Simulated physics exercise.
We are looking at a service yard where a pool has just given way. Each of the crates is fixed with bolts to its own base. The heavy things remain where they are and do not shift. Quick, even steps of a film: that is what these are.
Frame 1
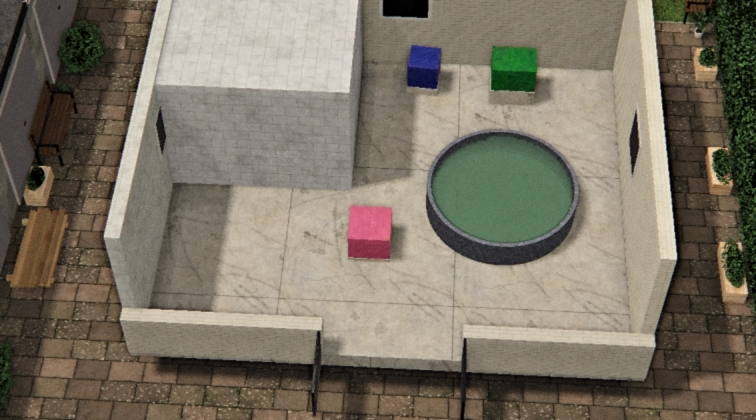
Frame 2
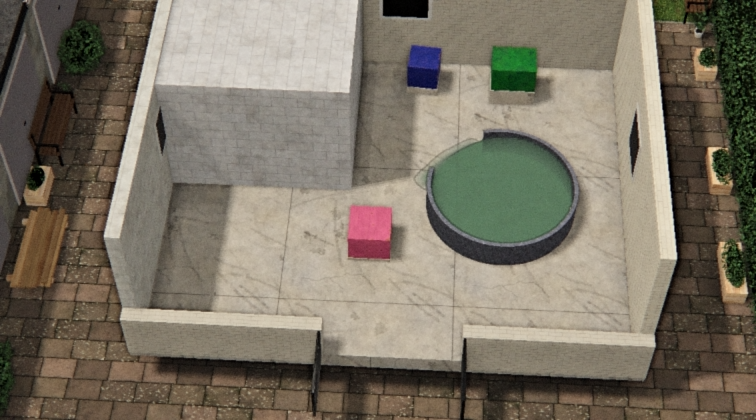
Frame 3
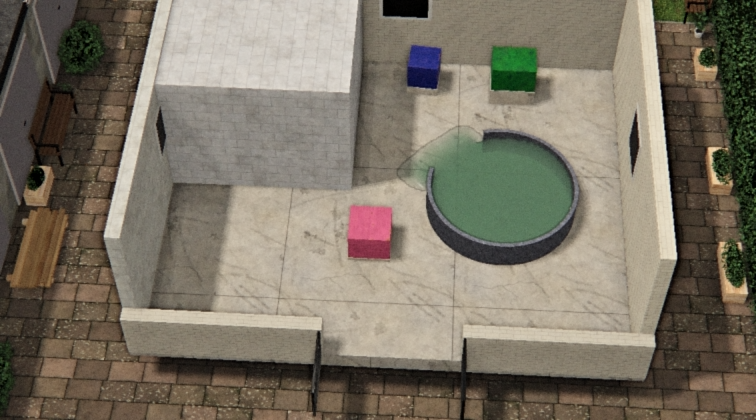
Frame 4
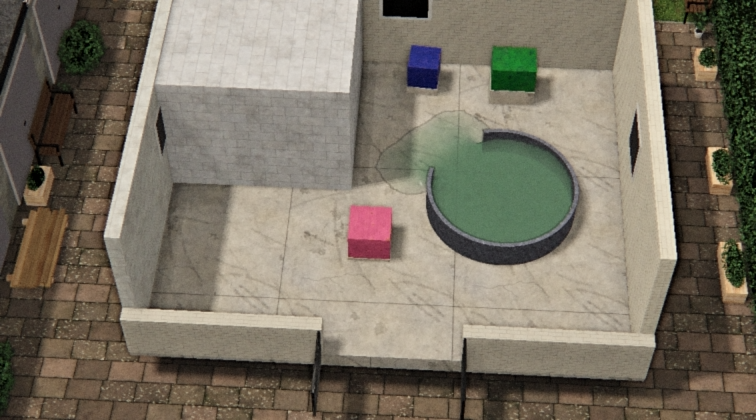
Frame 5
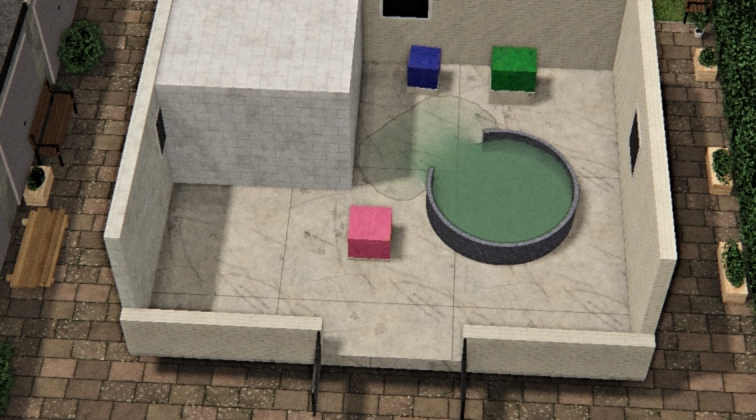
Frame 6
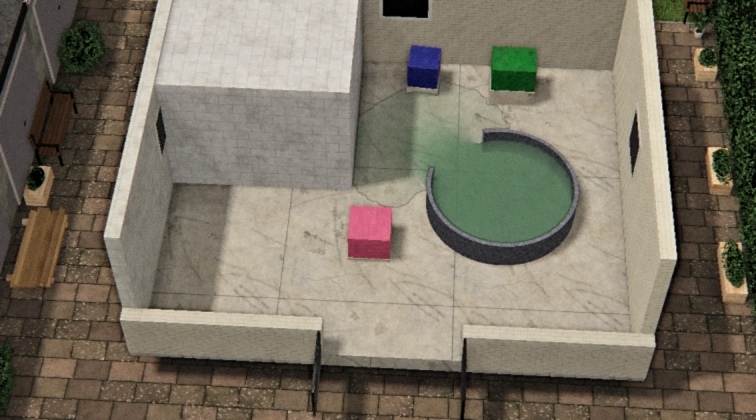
A round pool of green water stood whole in a walled yard, then its wall opened on the far left side and water poured out, spreading across the pale floor toward the big block.
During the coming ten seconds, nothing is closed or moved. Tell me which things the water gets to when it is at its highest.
Outcome: The green crate is missed by the water; the blue crate is reached by the water; the pink crate is reached by the water.
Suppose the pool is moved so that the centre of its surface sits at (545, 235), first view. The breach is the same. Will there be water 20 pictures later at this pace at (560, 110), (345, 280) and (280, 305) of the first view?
Taking the three spots in order: Swamped, bare, bare.
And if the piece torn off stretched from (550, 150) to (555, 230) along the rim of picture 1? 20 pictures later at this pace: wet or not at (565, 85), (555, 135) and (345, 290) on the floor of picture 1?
Read off point by point, the answer is soaking, soaking, not soaked.
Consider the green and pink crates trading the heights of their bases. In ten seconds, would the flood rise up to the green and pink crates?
After the trade the green crate is inundated, and the pink crate is left untouched.
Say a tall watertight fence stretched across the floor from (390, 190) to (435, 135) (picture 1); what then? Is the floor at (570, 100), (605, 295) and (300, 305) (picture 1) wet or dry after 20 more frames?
In that order: Awash, dry, dry.
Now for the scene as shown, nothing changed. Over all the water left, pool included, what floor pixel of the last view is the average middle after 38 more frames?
It is near (462, 162).
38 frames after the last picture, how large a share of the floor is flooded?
Share estimate: About 60 per cent.
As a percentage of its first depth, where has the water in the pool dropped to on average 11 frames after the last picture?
60 percent or so.
A moment on, water covers 15 % of the floor; the green crate water round its plinth, the blue crate water round its plinth, the pink crate not reached.
Next, water covers 20 % of the floor; the green crate water round its plinth, the blue crate water round its plinth, the pink crate water round its plinth.
Then, water covers 30 % of the floor; the green crate water round its plinth, the blue crate water round its plinth, the pink crate water round its plinth.
Later, water covers 60 % of the floor; the green crate water round its plinth, the blue crate water round its plinth, the pink crate water round its plinth.
In the end, water covers 90 % of the floor; the green crate stayed above the water, the blue crate was topped, the pink crate was topped.
